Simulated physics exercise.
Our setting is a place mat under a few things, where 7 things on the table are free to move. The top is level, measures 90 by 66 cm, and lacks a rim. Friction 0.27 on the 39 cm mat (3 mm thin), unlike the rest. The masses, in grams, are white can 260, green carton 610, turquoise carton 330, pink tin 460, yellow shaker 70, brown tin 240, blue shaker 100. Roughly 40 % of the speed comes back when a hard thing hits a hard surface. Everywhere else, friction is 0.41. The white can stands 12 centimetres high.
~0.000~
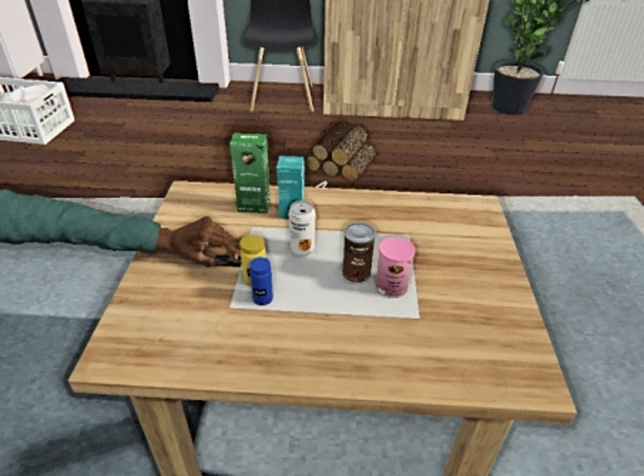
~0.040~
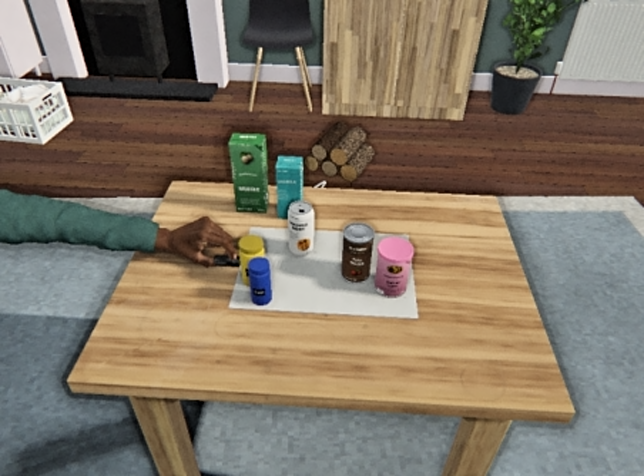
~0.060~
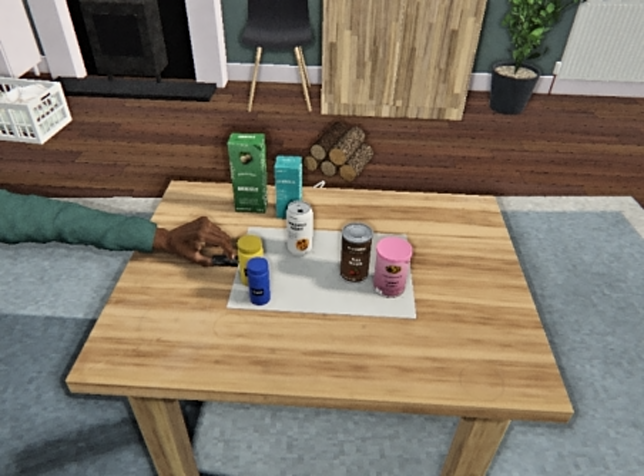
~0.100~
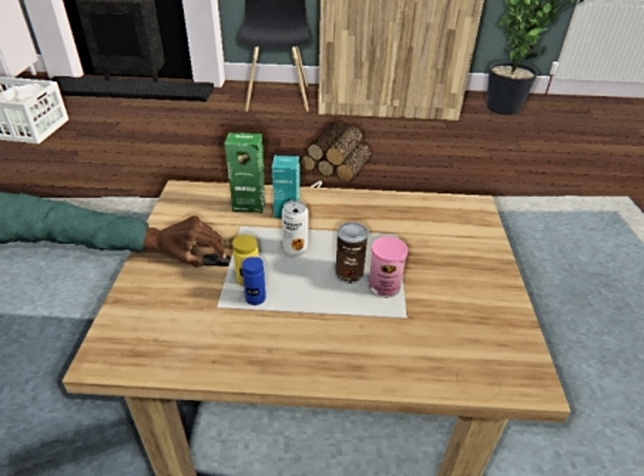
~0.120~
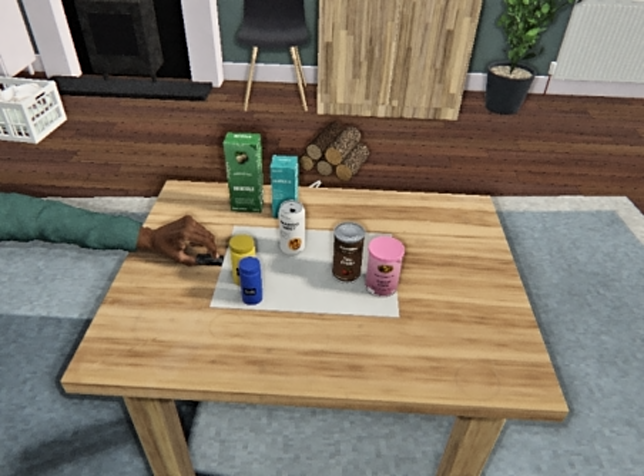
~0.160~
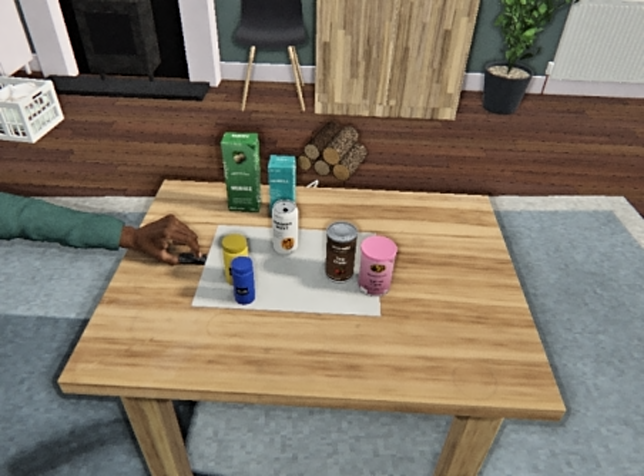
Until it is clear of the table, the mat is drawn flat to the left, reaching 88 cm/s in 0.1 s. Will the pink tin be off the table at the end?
No.
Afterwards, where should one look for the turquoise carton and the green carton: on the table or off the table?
Well, the turquoise carton is still in bounds, and the green carton is still in bounds.
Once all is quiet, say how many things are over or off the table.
4.
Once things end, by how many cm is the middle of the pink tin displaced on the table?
Net shift near 7 cm.
Around 0.36 s, mat pulled 24 cm; pink tin shifted 7 cm near (351, 267); blue shaker shifted 14 cm; white can shifted 14 cm.
Around 0.66 s, mat pulled 50 cm; white can, yellow shaker and blue shaker now off the table; pink tin shifted 7 cm near (351, 267); brown tin shifted 40 cm.
Around 0.86 s, mat pulled 68 cm; brown tin now off the table; pink tin shifted 7 cm near (351, 267).
Around 1.06 s, mat pulled 82 cm; pink tin shifted 7 cm near (351, 267).
Finally (1.6 s), off the table, white can, yellow shaker, brown tin and blue shaker; not toppled but over 6 cm from the start, pink tin; the other 2 still in place (within 6 cm). Final places as that camera would see them, pink tin near (351, 267).
